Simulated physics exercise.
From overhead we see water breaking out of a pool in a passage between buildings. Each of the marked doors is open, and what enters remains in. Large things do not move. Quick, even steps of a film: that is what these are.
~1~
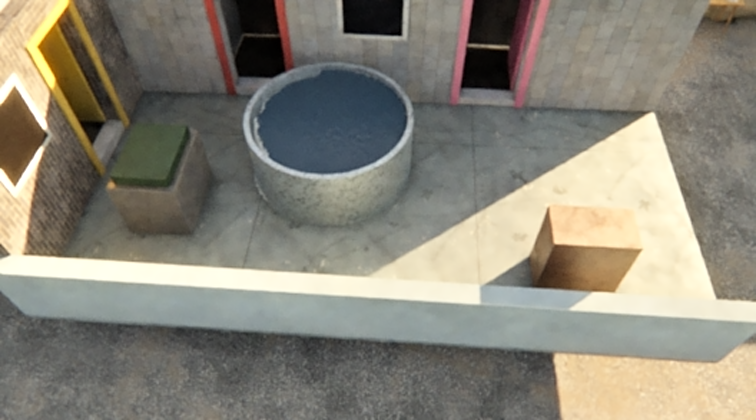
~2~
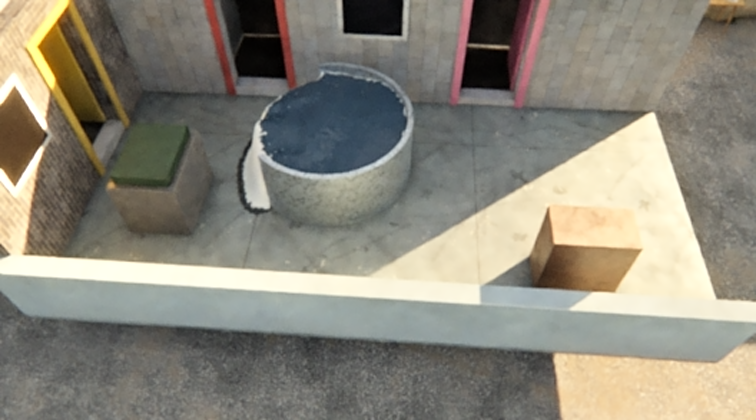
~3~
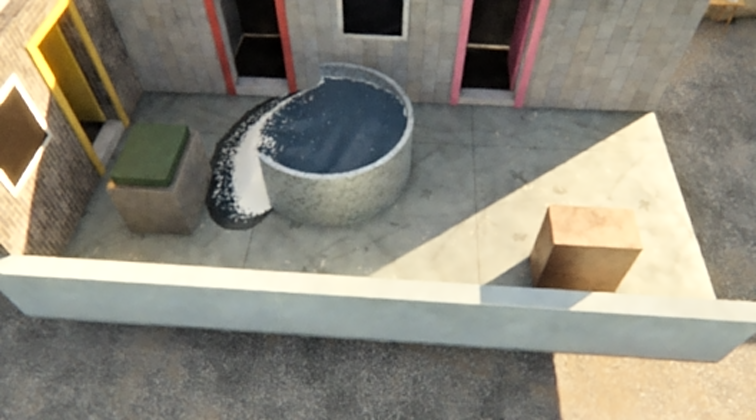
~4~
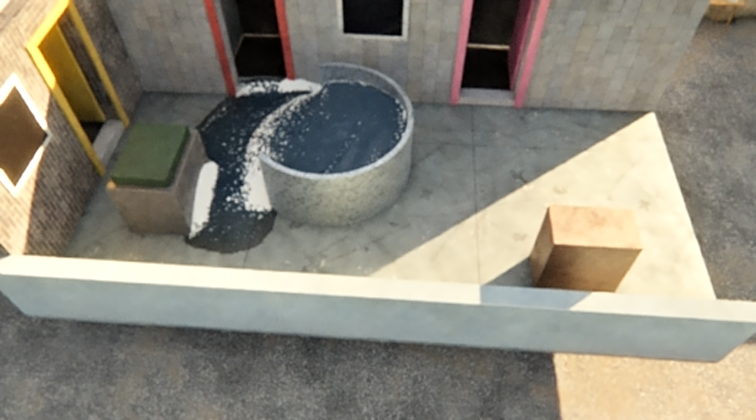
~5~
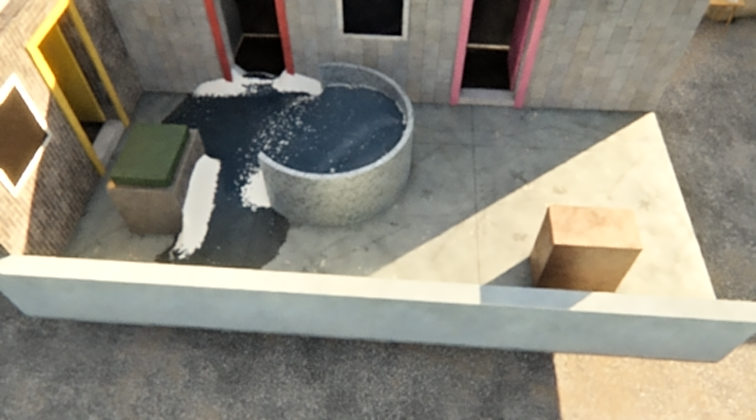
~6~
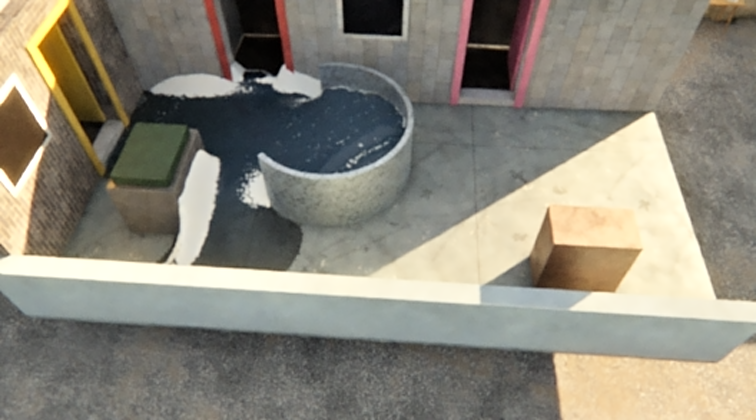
In a walled passage between buildings, a round tank stands full of dark water near a green-topped block and a tan box. Its left side opens and water pours out, foaming, across the paving, then spreads around the green-topped block, back to the red-framed doorway and forward to the low wall.
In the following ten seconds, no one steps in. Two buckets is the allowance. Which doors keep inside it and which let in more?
Result: The red door will break the limit, the yellow door will break the limit, the pink door will respect the limit.
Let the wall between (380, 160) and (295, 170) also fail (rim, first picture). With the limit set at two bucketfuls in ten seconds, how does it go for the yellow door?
Note: Yellow door admits less.
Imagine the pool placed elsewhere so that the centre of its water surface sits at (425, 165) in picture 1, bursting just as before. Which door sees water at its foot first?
It's the door marked red.
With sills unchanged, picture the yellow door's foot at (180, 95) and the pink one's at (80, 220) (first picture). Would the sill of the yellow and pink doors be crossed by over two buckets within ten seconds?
So the yellow door goes beyond the limit; as for the pink door, it goes beyond the limit.
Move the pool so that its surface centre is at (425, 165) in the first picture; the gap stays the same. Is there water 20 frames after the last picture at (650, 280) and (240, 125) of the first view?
Note - point 1 still bare; point 2 drenched.
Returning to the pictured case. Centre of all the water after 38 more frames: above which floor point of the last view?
That puts it at around (303, 193).
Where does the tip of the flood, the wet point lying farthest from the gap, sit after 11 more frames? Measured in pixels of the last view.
Front's tip: Near (528, 107).
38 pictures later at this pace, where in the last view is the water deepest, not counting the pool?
Close to (522, 280), I'd say.
A moment on, water covers 40 % of the floor; the red door far over two buckets in, the yellow door far over two buckets in, the pink door wet at the sill, nothing in.
Next, water covers 55 % of the floor; the red door far over two buckets in, the yellow door far over two buckets in, the pink door wet at the sill, nothing in.
Then, water covers 70 % of the floor; the red door far over two buckets in, the yellow door far over two buckets in, the pink door wet at the sill, nothing in.
Later, water covers 95 % of the floor; the red door far over two buckets in, the yellow door far over two buckets in, the pink door wet at the sill, nothing in.
In the end, water covers 95 % of the floor; the red door far over two buckets in, the yellow door far over two buckets in, the pink door wet at the sill, nothing in.
